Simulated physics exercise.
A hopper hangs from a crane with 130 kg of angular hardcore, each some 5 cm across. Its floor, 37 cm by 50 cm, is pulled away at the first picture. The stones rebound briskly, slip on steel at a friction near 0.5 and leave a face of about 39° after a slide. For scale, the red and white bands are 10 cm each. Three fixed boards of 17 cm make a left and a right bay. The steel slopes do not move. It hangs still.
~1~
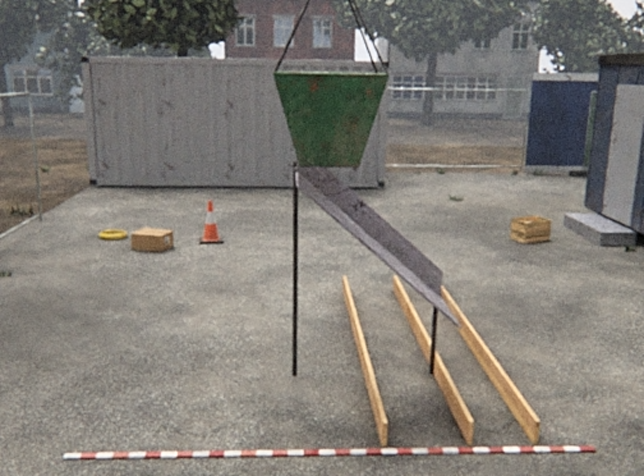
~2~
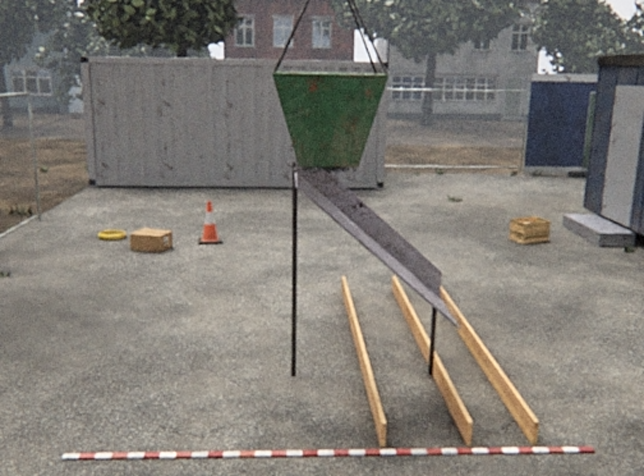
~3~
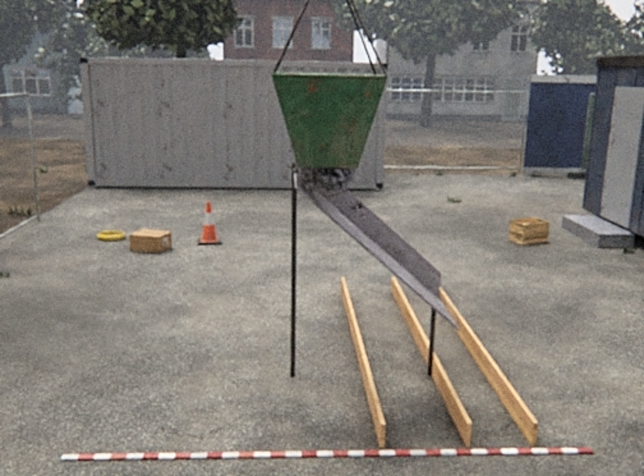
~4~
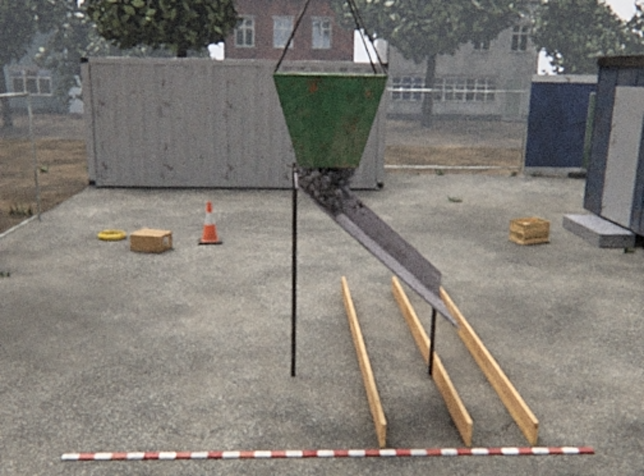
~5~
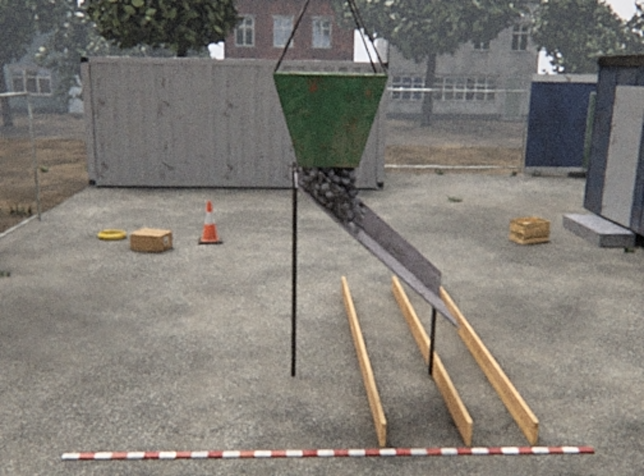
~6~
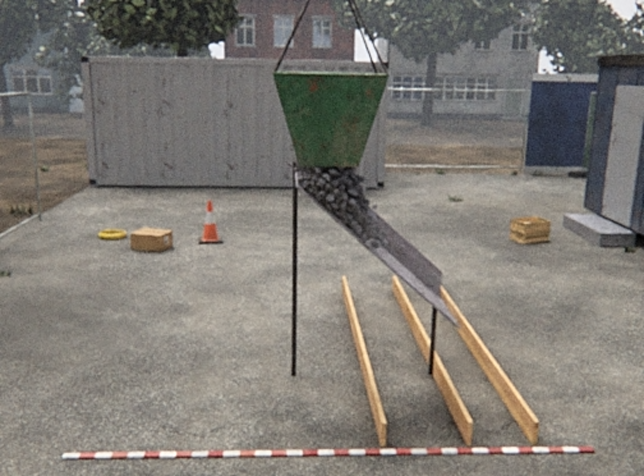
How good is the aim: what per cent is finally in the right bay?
About 50 per cent.
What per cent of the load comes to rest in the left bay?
Some 0 per cent of the load.
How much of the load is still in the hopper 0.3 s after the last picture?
About 5 per cent.
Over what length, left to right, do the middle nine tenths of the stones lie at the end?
Roughly 110 cm.
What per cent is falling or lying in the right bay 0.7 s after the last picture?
Some 30 per cent.
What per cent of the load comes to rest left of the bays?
Some 0 per cent of the load.
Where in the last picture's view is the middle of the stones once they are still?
Their middle is at about (510, 397).
Then, 0.3 s after the last picture, 3 % in the hopper, 89 % on the steel, 4 % falling or lying left of the bays, 1 % falling or lying in the left bay, 3 % falling or lying in the right bay; the stones farthest right are at (476, 333).
Then, 0.7 s after the last picture, 0 % in the hopper, 55 % on the steel, 3 % falling or lying in the left bay, 31 % falling or lying in the right bay, 11 % falling or lying right of the bays; the stones farthest right are at (579, 391).
Then, 1.3 s after the last picture, 0 % in the hopper, 5 % on the steel, 1 % falling or lying in the left bay, 52 % falling or lying in the right bay, 42 % falling or lying right of the bays; the stones farthest right are at (642, 390).
Then, 2.2 s after the last picture, 0 % in the hopper, 50 % falling or lying in the right bay, 50 % falling or lying right of the bays.
Then, 4.1 s after the last picture, 0 % in the hopper, 50 % in the right bay, 50 % right of the bays.
